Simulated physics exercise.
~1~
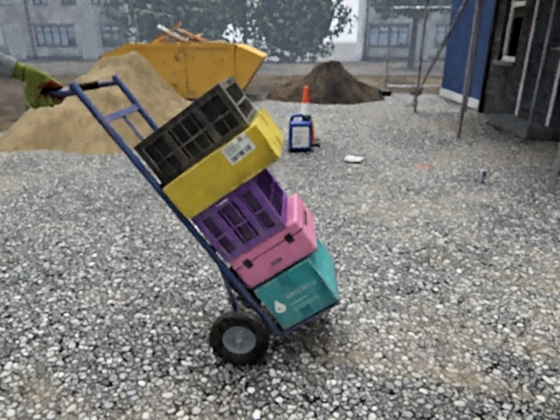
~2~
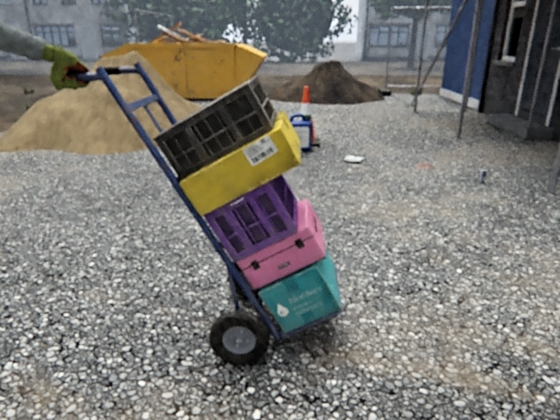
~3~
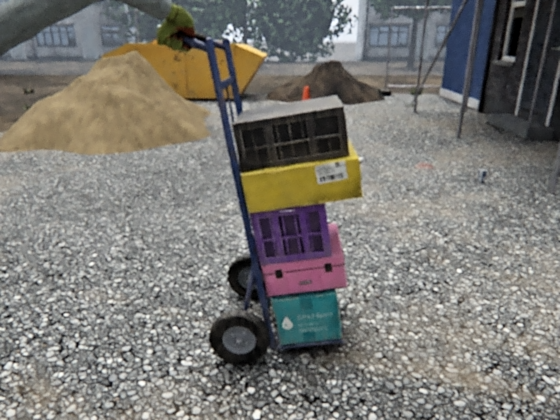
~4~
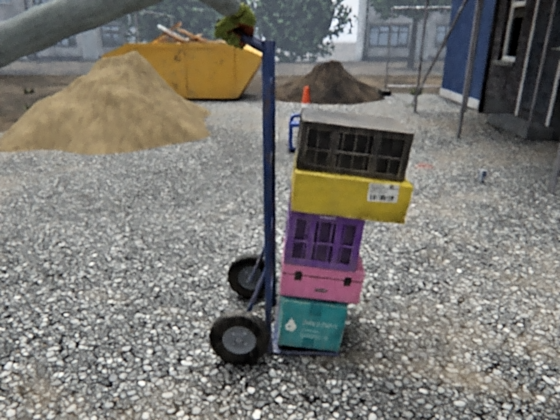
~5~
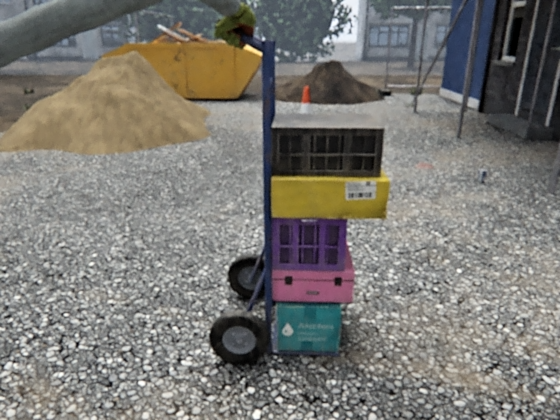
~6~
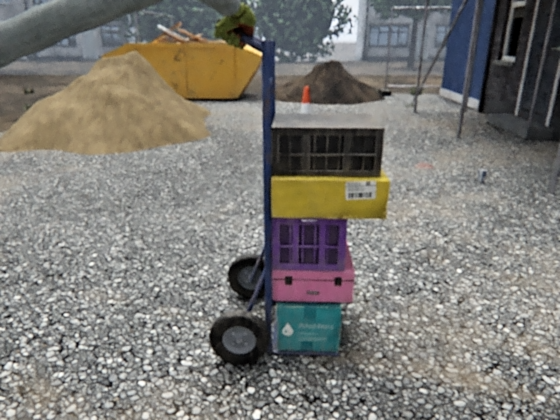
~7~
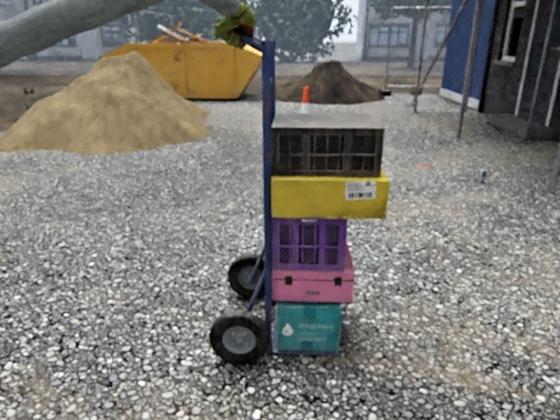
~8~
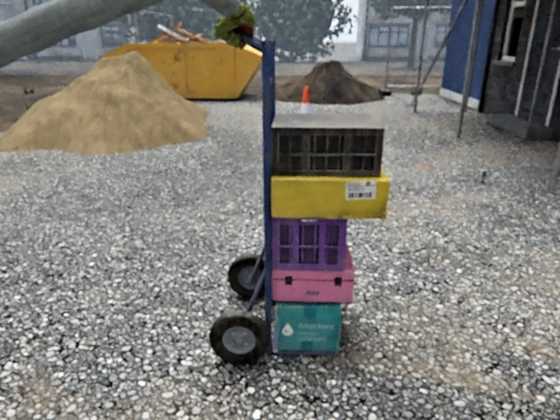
On a gravel lot near a sand pile, a gloved hand tipped a tilted two-wheeled hand truck upright with five stacked boxes and crates, which leaned briefly to the right, then settled back and stood still, all still in place.
